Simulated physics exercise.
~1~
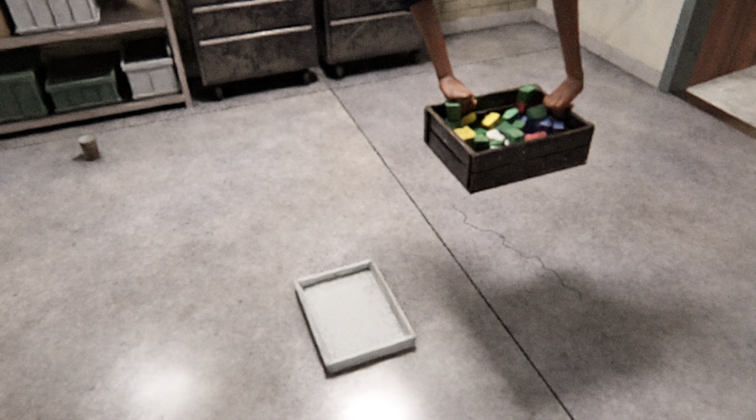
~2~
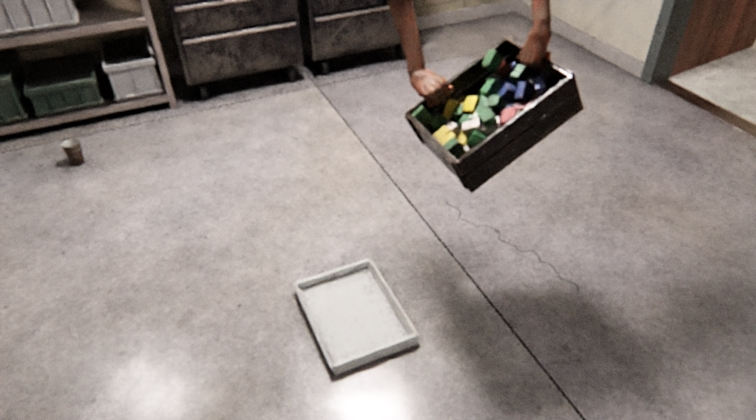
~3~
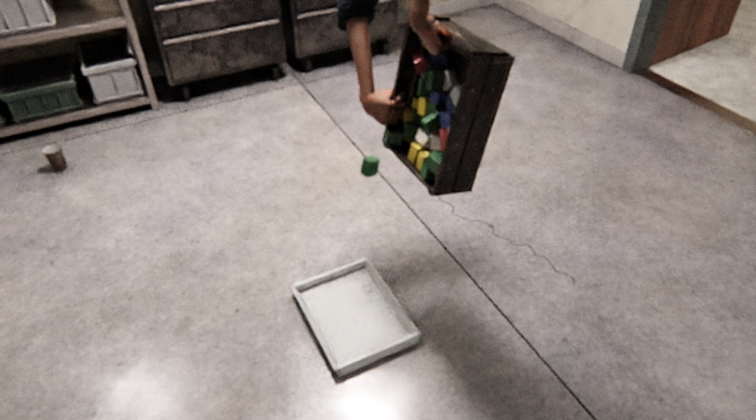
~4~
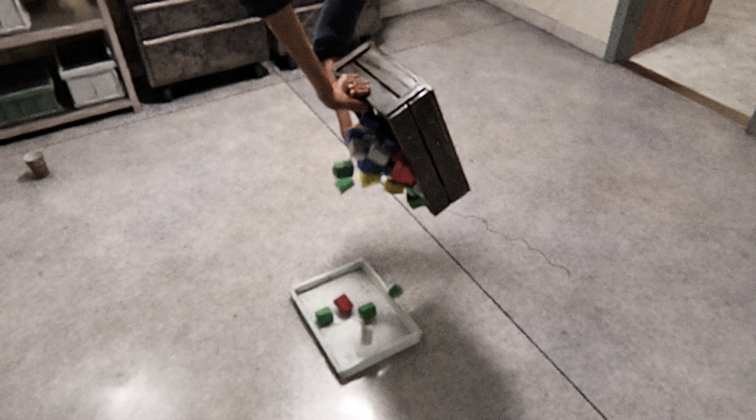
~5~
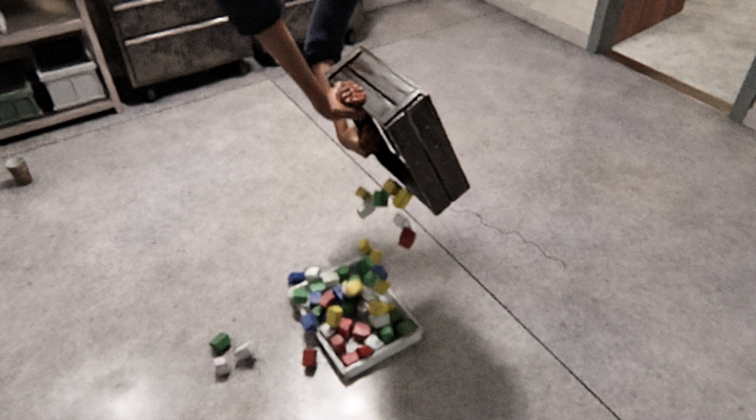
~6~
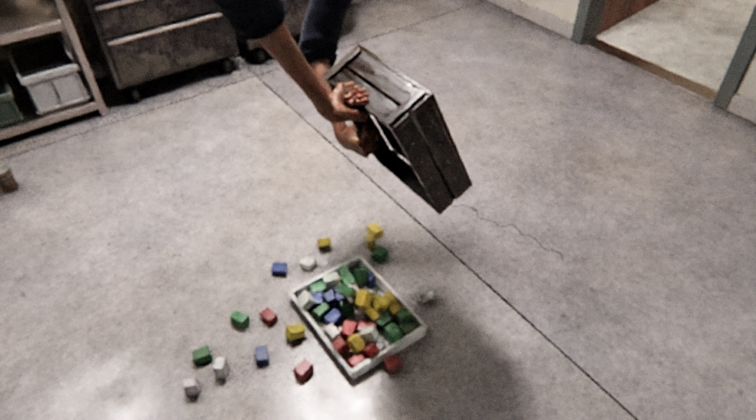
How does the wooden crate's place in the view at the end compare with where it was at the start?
The crate ends up farther to the left, nearer the middle of the view, having started toward the right. It is still held above the floor at nearly the same height in the view.
The footage shows a worker's hands tipping a dark wooden crate of colourful toy bricks over a shallow white basket on a concrete floor. The bricks tumble out until many are heaped in the basket and others lie scattered around it, with the crate still held upended above.
